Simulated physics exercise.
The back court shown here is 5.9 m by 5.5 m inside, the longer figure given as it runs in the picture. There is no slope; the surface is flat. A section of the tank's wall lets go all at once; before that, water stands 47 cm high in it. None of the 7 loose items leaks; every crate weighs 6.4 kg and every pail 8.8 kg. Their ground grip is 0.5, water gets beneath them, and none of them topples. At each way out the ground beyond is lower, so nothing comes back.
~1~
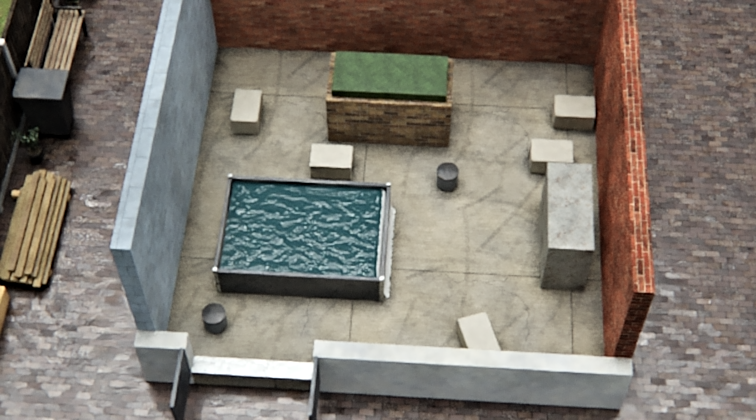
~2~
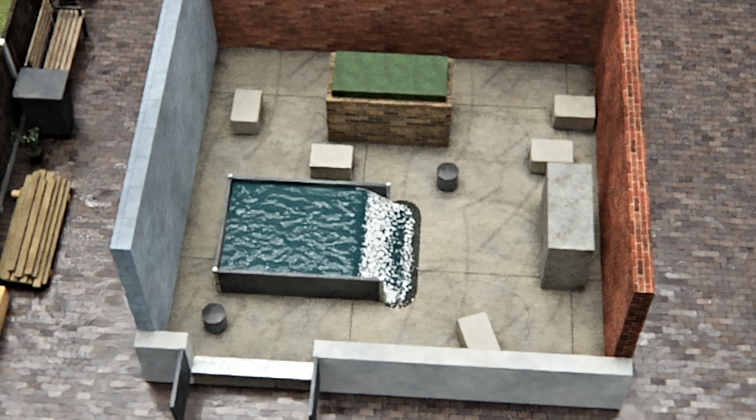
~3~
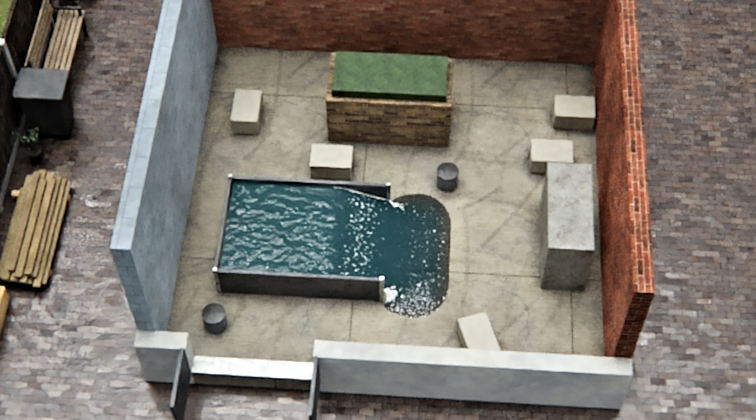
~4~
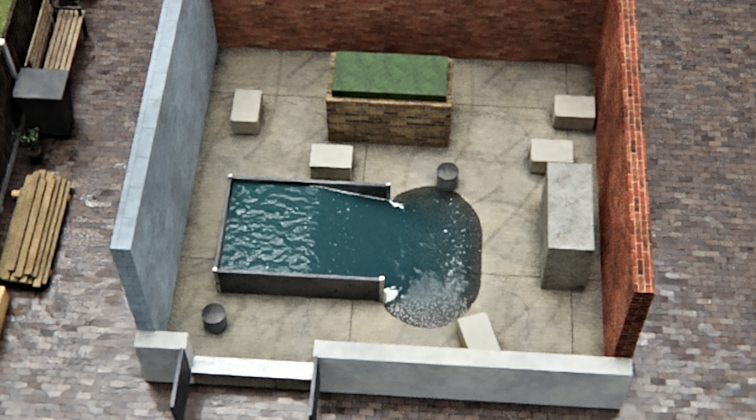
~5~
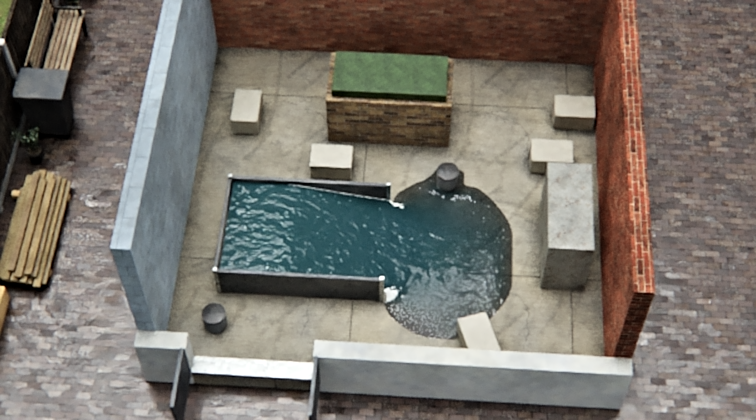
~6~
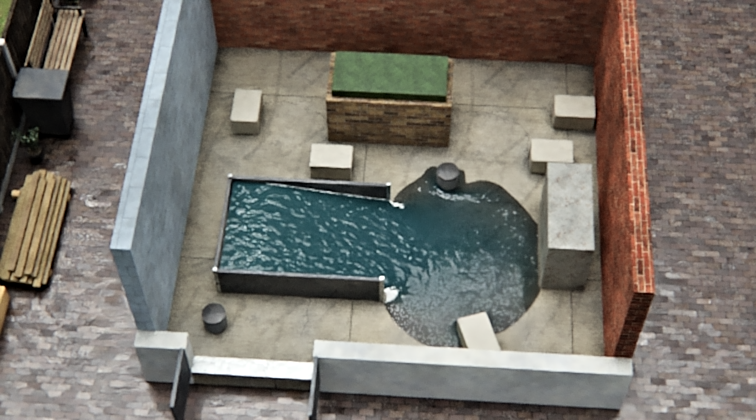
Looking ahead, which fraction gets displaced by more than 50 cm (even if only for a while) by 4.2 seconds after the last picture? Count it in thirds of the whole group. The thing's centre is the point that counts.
A middle portion gets shifted, a third or more but short of two thirds.
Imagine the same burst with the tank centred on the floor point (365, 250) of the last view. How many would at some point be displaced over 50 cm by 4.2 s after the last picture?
That gives 3 of them.
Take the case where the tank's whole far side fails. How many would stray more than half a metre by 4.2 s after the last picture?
That would give 5.
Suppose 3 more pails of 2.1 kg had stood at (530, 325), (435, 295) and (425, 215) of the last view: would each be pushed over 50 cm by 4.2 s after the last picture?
So it's gets above, then gets above, then gets above.
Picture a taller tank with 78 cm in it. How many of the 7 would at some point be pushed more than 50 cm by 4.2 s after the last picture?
Then the count would be 4.
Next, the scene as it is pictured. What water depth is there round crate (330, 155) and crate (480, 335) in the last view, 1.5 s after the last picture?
Roughly 0 and 9 cm.
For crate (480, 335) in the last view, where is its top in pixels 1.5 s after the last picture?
(547, 339) or thereabouts.
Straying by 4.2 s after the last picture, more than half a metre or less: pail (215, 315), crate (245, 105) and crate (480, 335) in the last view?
In order: Not as far, not as far and farther.
Then, 0.4 s after the last picture 0 of 7 are over 50 cm from their spots; 0 afloat.
Then, 1.5 s after the last picture 2 of 7 are over 50 cm from their spots; 2 afloat.
Then, 2.8 s after the last picture 3 of 7 are over 50 cm from their spots; 3 afloat.
Then, 4.2 s after the last picture 3 of 7 are over 50 cm from their spots, and 3 have been at some point; 3 afloat.
